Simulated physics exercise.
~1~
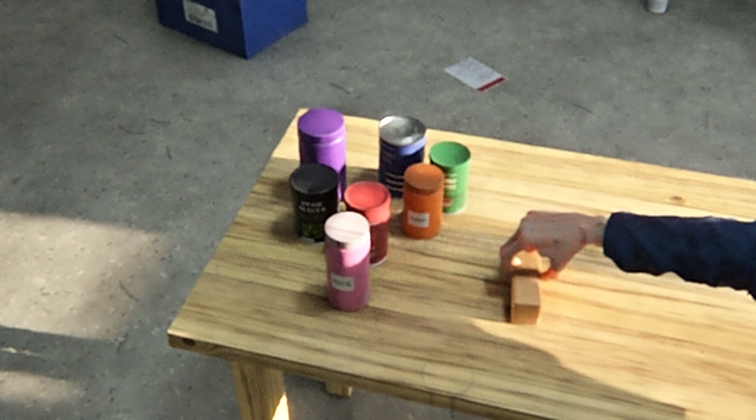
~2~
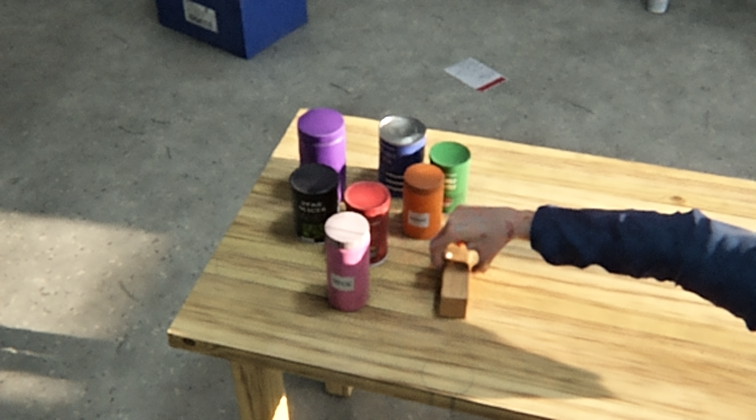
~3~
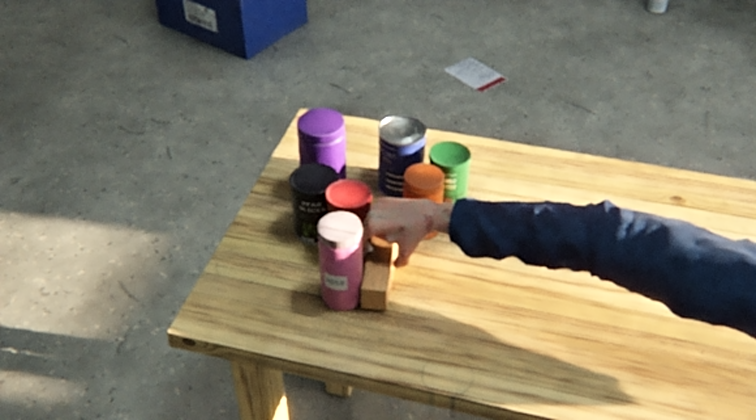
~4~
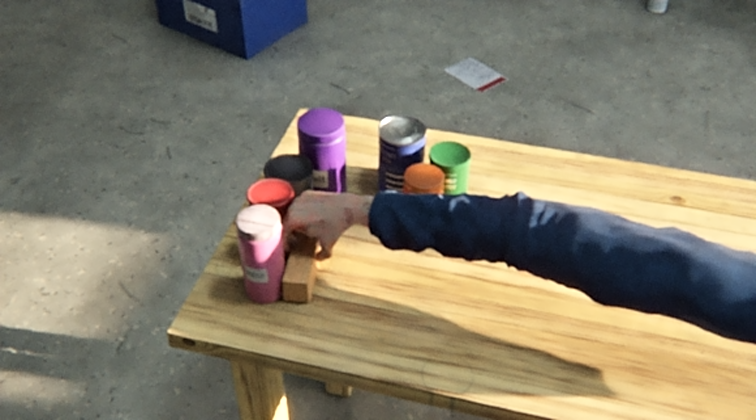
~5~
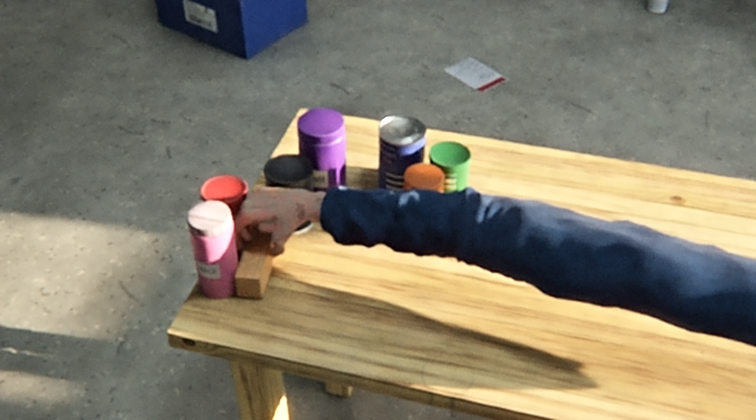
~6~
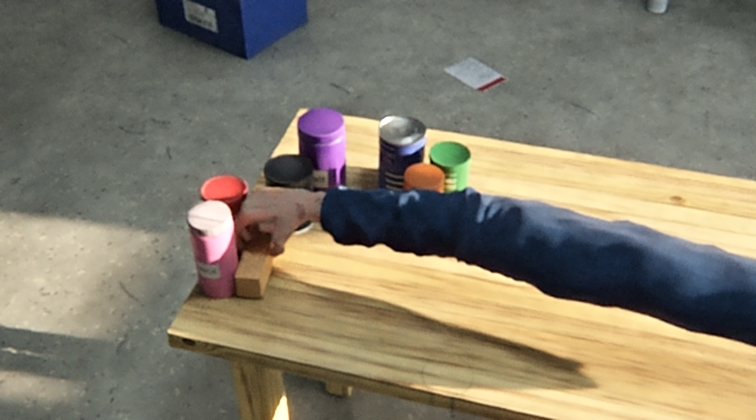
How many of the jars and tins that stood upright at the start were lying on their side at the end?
None of them were lying on their side. All seven jars and tins were still standing upright on the table when the push stopped.
A hand in a dark blue sleeve slid a wooden block left across a table, pushing the pink jar and red tin toward the left edge and shifting the black tin, then stopped with all the containers still upright on the tabletop.
